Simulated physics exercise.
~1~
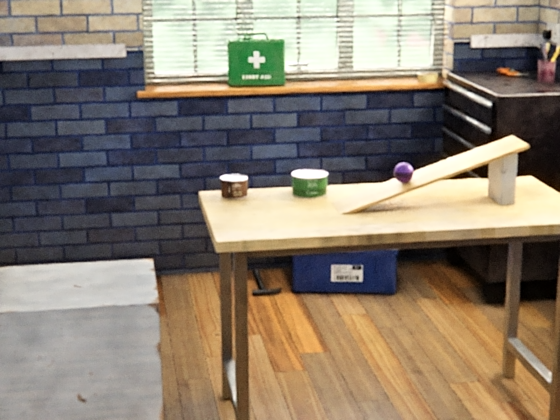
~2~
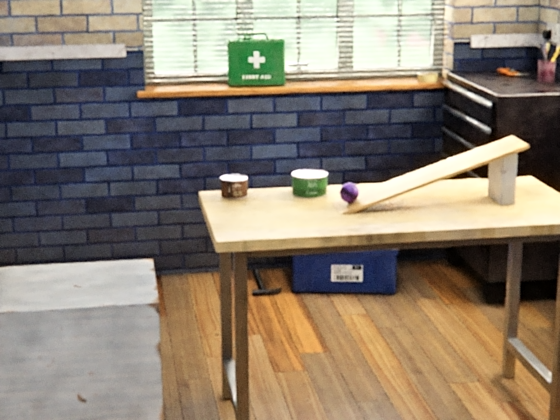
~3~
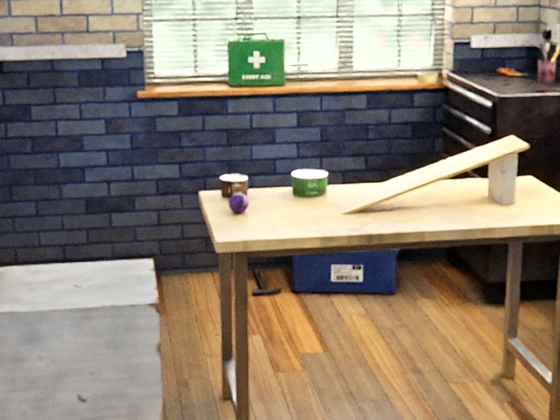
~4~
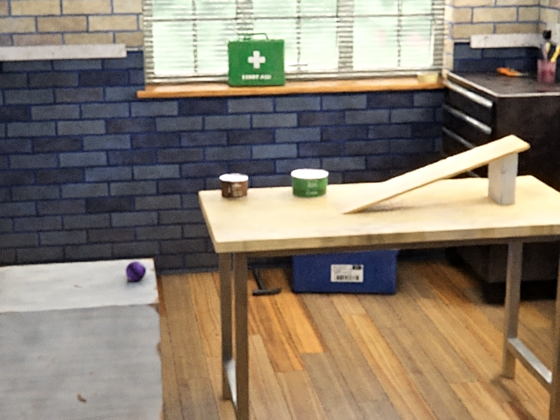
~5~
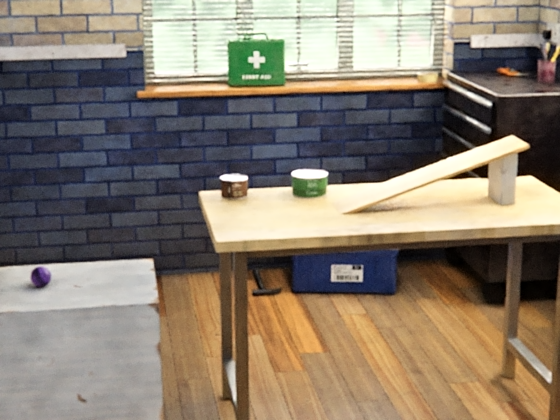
In a room with a dark blue brick wall and a wooden floor, a wooden table holds a sloping board, a green tub and a smaller brown tub. A purple ball rolls down the board toward the left and reaches the tabletop. It keeps rolling left, passing in front of both tubs without disturbing them. At the table's left edge, it leaves the top, clears the gap and comes down on the lower, pale surface beyond. The ball then travels farther left across that surface and is last seen near its far left side, still on top.
